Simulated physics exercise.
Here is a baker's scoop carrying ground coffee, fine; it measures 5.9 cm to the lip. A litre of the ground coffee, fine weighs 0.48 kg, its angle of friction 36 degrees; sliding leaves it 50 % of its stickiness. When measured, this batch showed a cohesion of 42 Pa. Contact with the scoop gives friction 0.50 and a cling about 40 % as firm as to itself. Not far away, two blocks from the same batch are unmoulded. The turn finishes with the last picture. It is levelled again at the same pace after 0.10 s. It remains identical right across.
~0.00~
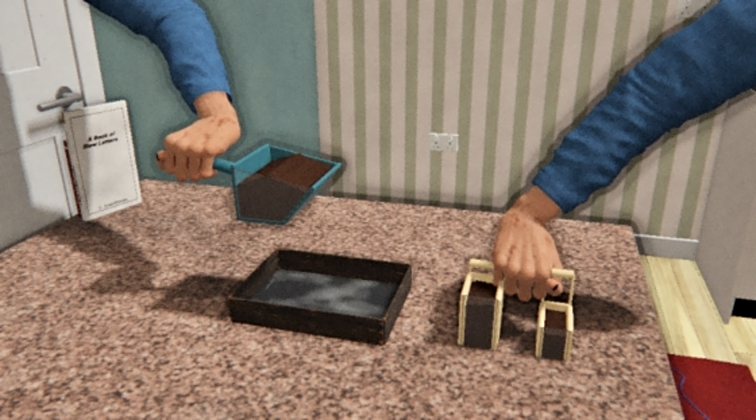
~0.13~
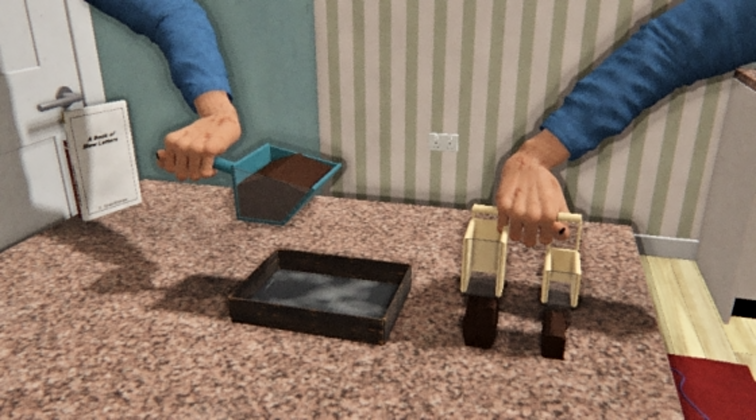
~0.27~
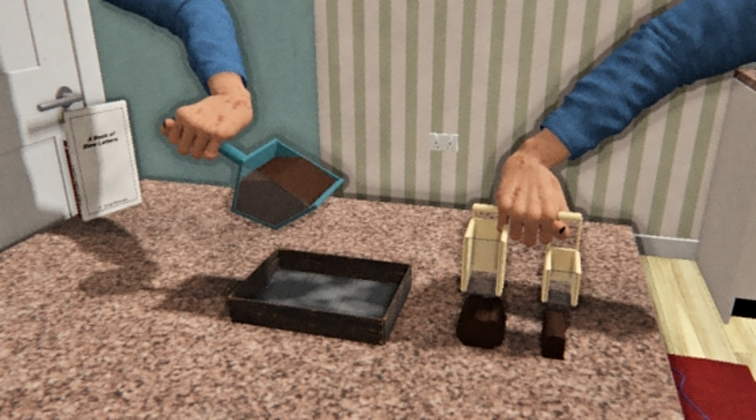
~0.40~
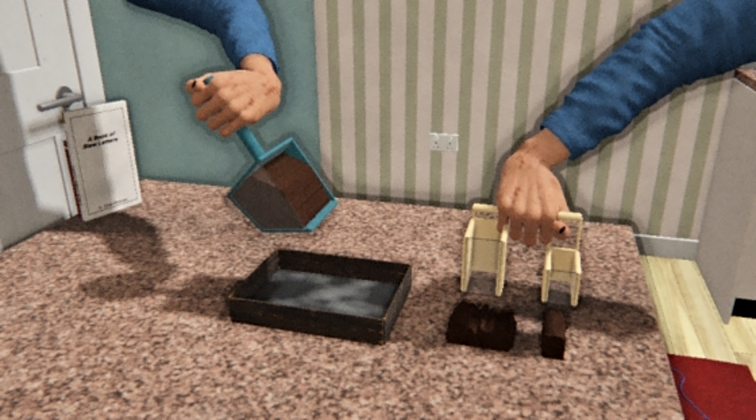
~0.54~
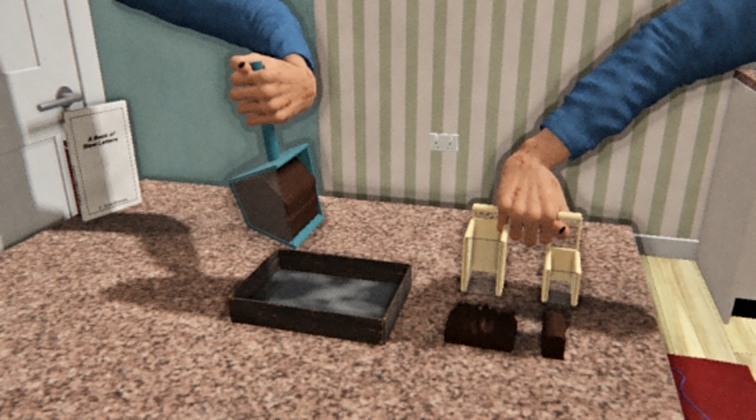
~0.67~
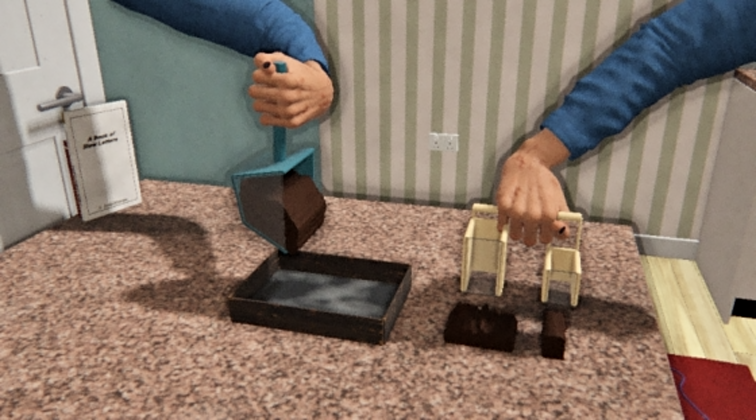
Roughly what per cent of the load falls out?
Roughly 58 per cent.
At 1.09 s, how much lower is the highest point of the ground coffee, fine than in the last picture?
By my estimate, near 3.0 cm.
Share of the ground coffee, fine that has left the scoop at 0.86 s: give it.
Near 50 %.
By 0.86 s, the scoop is at 77 degrees and 51 % has left it.
By 1.09 s, the scoop is at 35 degrees and 58 % has left it.
By 1.32 s, the scoop is at 0 degrees and 58 % has left it.
By 1.55 s, the scoop is at 0 degrees and 58 % has left it.
By 1.65 s, at the end, the scoop is at 0 degrees and 58 % has left it.
